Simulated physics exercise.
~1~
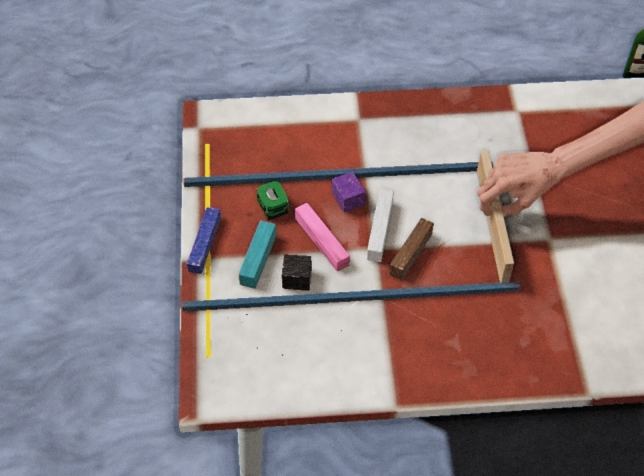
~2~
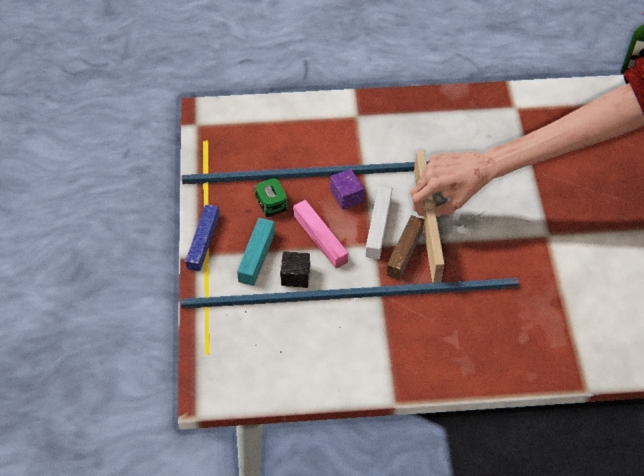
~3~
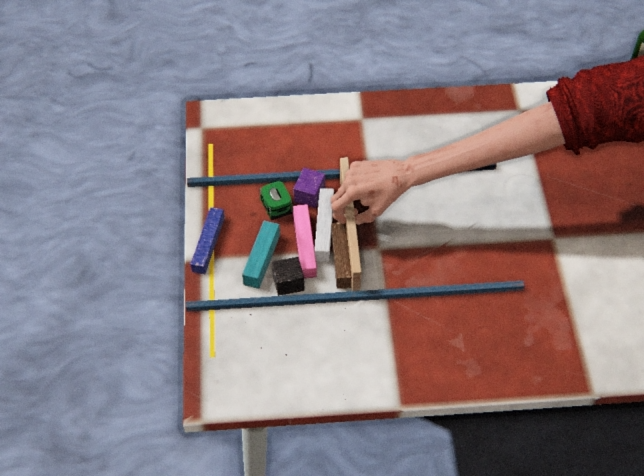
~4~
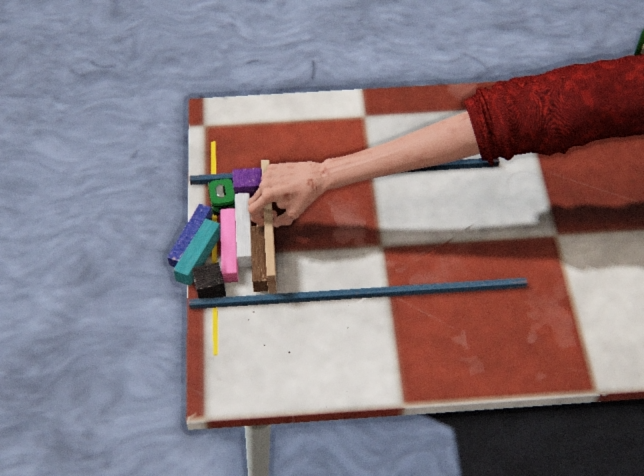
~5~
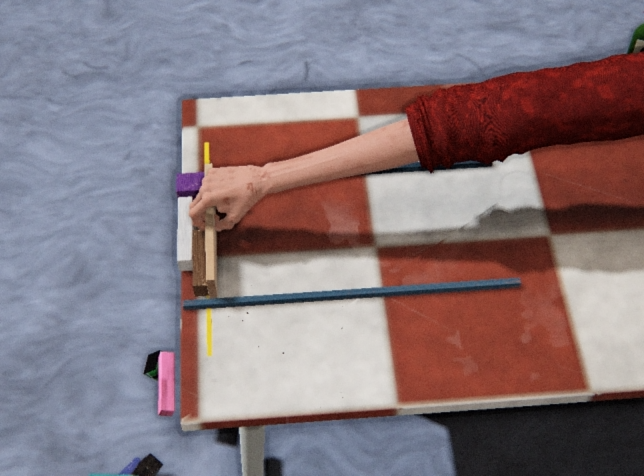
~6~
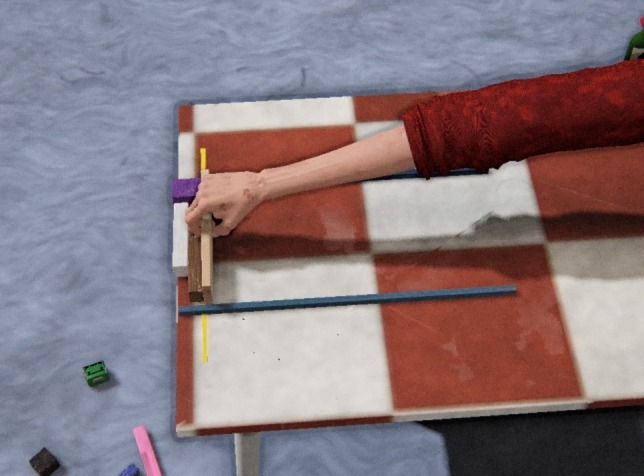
A hand pushes a board left across a table, sweeping five colourful pieces off the edge.
